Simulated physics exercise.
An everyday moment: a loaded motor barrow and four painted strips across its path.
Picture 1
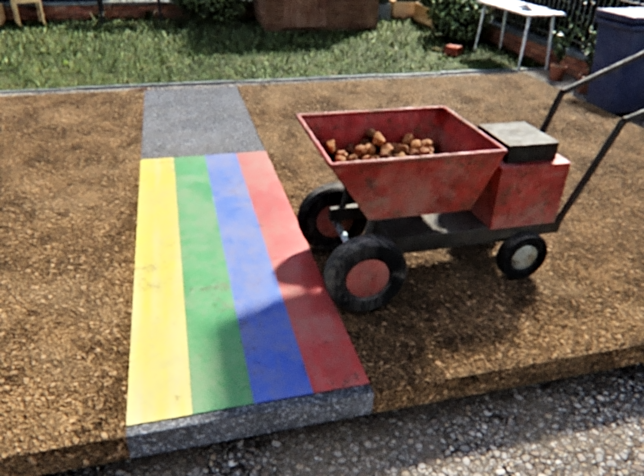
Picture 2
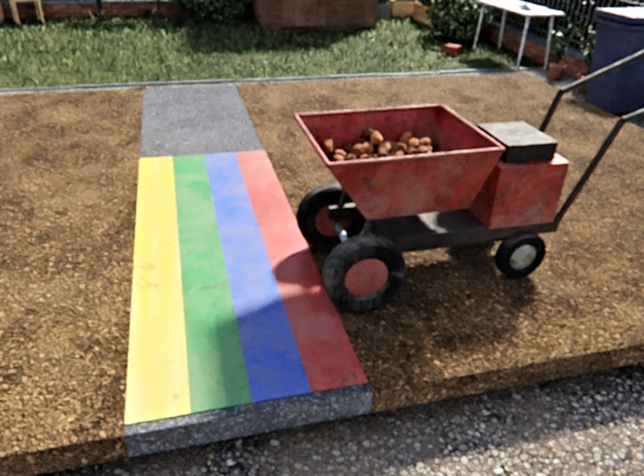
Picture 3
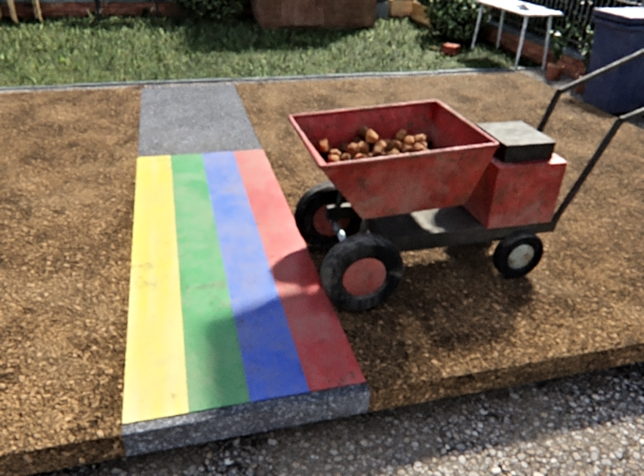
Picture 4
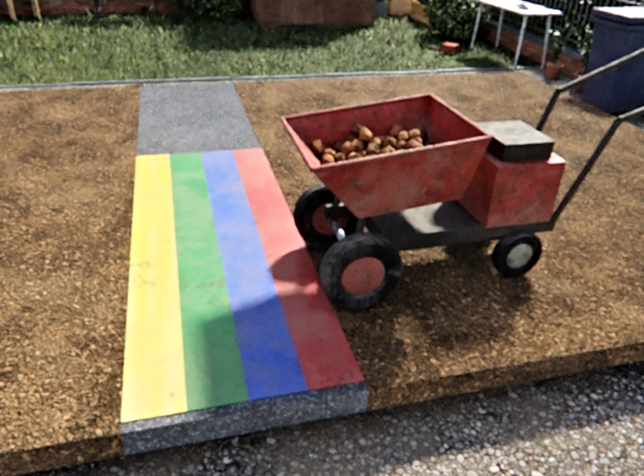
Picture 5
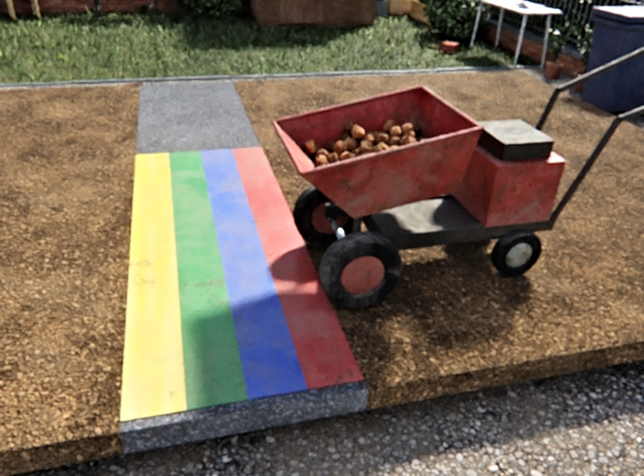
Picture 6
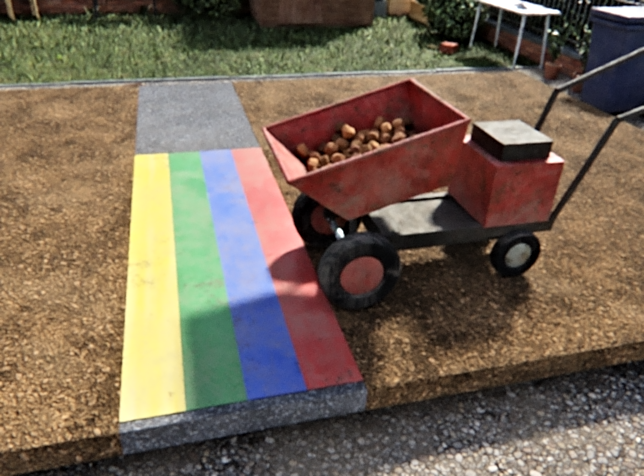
The red skip of a motor barrow, loaded with brown clods, sits level beside yellow, green, blue and red painted strips, then gradually tilts down toward the left, its back end rising while the wheels stay almost still.
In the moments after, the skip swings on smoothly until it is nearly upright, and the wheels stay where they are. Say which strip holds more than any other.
The green strip carries the most.
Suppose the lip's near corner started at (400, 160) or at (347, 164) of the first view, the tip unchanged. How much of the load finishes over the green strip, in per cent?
About 20 and 50 per cent.
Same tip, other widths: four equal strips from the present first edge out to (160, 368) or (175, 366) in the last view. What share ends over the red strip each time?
In turn 0 and 0 in a hundred.
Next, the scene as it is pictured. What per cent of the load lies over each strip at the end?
About: Red strip 0, blue strip 5, green strip 50, yellow strip 25 per cent.
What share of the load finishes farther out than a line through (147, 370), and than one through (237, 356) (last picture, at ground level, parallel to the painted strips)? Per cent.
Roughly 20 per cent, and 80 per cent.
Shortly afterwards, skip tipped steeply; the whole lot in the skip.
Next, skip tipped steeply; all but a few in the skip; a little over the green strip.
Some moments later, skip tipped right over; near a third in the skip; only a few over the blue strip; near a third over the green strip; near a quarter over the yellow strip; a little off the paint.
In the end, skip tipped right over; a little in the skip; none at all over the red strip; a little over the blue strip; near half over the green strip; near a quarter over the yellow strip; a little off the paint.
